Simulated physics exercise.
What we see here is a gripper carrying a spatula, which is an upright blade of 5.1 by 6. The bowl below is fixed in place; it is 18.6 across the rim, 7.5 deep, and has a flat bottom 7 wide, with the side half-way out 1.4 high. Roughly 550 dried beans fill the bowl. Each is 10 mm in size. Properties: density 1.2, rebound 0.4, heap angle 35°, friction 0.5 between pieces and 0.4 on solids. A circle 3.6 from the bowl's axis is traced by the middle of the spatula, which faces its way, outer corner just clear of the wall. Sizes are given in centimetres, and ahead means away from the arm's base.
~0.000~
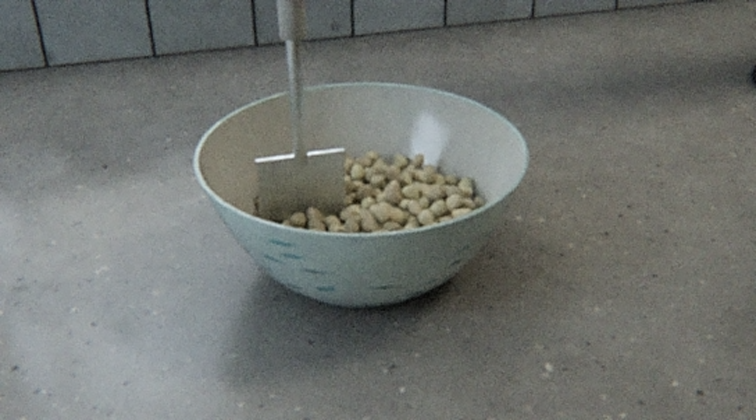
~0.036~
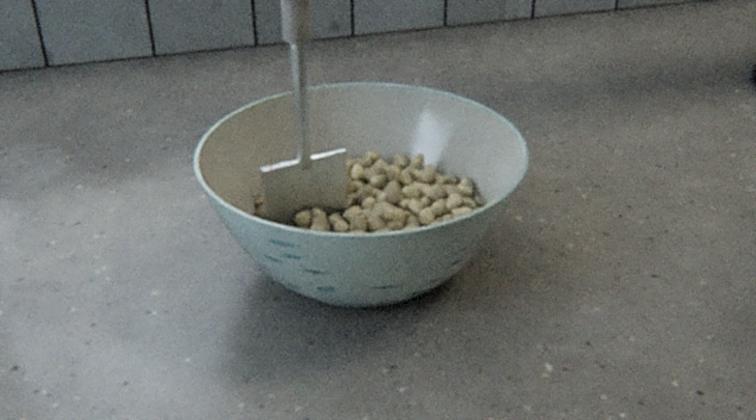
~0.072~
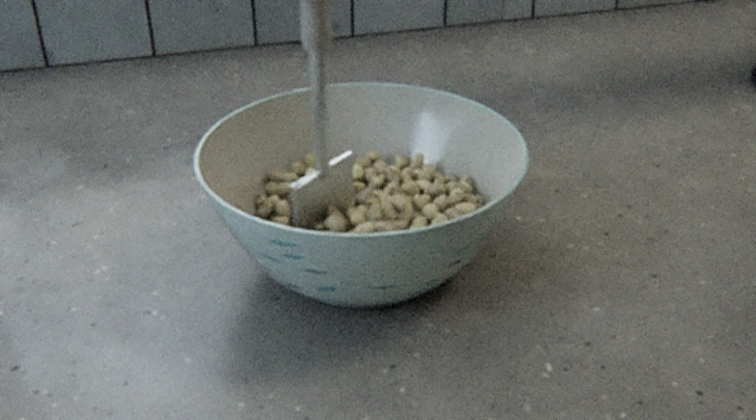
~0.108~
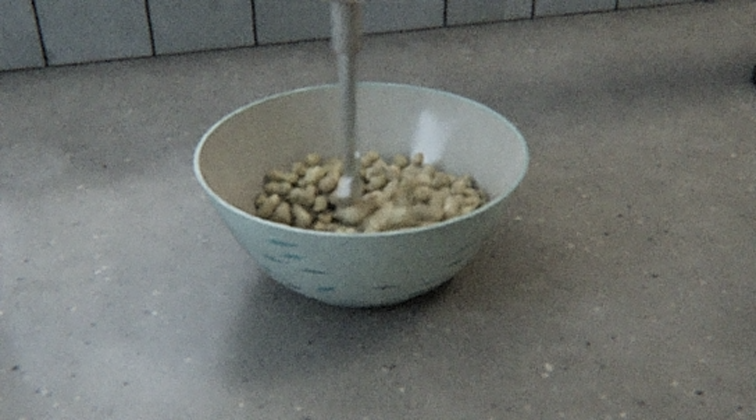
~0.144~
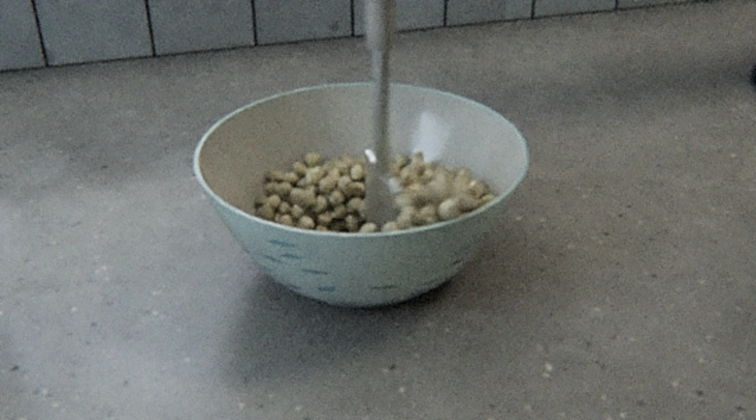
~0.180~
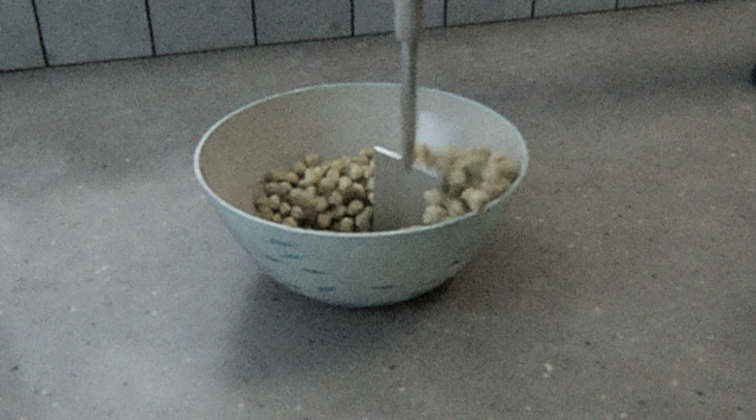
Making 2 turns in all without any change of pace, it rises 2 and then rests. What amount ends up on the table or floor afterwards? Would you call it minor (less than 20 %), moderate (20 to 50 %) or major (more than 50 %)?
I would call it minor.
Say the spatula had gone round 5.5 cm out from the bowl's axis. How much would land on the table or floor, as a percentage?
Around 0 in a hundred.
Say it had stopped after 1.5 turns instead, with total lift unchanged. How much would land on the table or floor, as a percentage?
5 %.
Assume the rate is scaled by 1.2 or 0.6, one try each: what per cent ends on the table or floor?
Around 20 percent on the first try and 0 percent on the second.
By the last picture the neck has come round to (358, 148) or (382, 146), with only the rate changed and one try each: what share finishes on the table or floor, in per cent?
About 0 and 5 per cent.
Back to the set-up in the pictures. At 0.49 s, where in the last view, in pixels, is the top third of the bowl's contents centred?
Near (271, 193).
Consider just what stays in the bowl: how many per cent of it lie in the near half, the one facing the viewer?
Roughly 55 percent of it.
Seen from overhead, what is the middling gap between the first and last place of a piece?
Around 8 cm.
After 0.49 s, 354° round, highest piece 9 above the table; 504 in the bowl, 35 on the table or floor, 7 in flight or on the tool.
After 0.80 s, 228° round, highest piece 8 above the table; 495 in the bowl, 50 on the table or floor, 1 in flight or on the tool.
After 1.15 s, 0° round, highest piece 8 above the table; 495 in the bowl, 51 on the table or floor.
After 1.85 s, 0° round, highest piece 8 above the table; 495 in the bowl, 51 on the table or floor.
In the end, 495 in the bowl, 51 on the table or floor. That is 9 % on the table or floor.
